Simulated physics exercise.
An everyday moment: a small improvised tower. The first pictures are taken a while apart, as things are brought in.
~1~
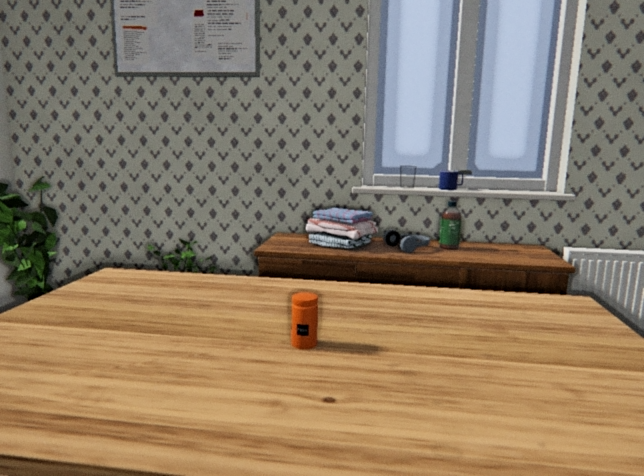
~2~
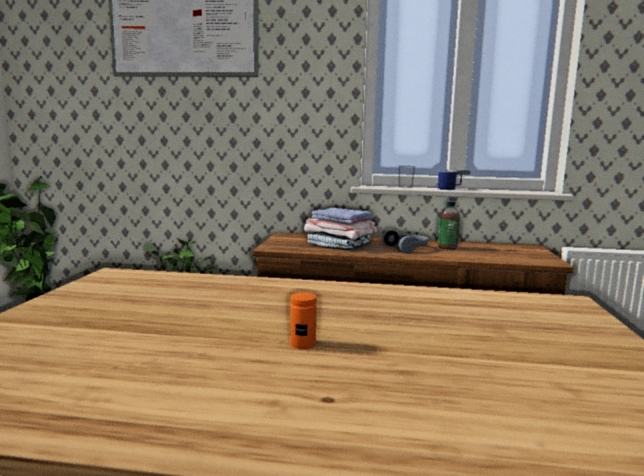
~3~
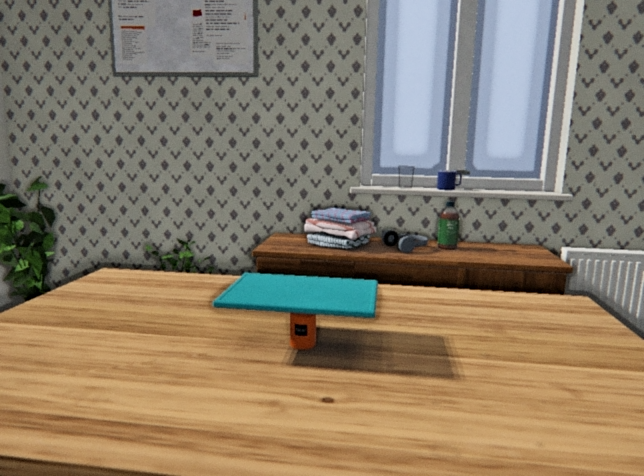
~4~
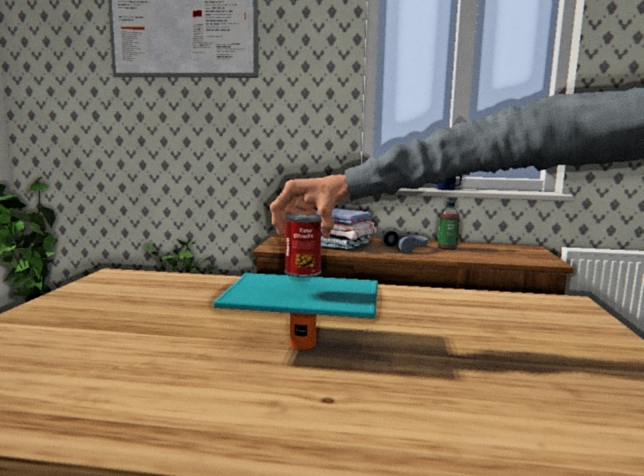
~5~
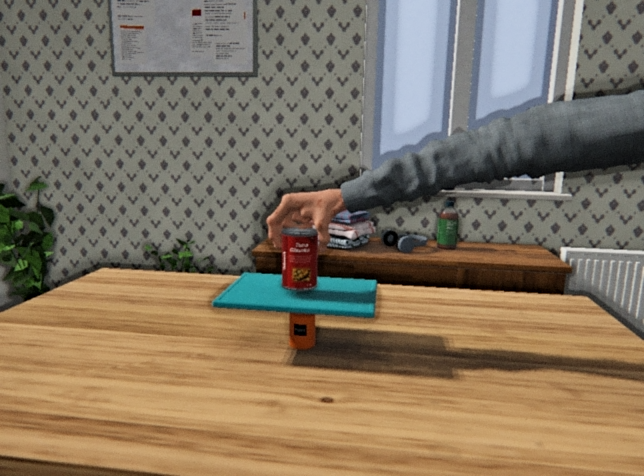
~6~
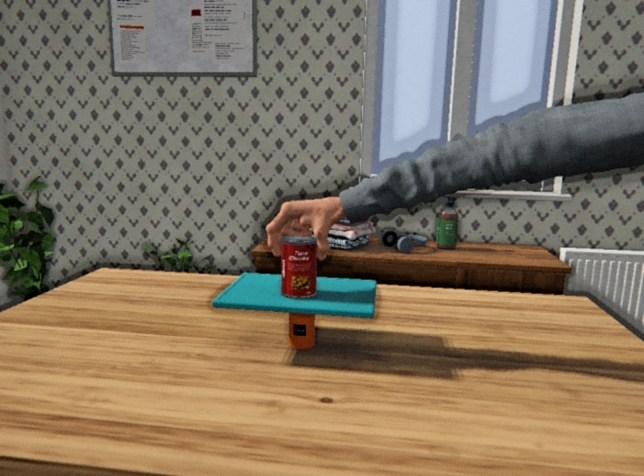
We see an orange container standing on a wooden table, then a flat turquoise lid resting on top of it. A hand reaching in from the right lowers a red tin onto the lid and keeps hold of it.
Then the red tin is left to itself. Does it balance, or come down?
It stays up.
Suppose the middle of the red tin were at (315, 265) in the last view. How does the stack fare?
Then it keeps its balance.
Then, 0.20 s later than the last frame, all is still.
Then, 0.50 s later than the last frame, red tin resting near (299, 267).
When it is over, all 3 as before. End places, in pixels of the last picture, red tin near (299, 267). The stack keeps its balance.
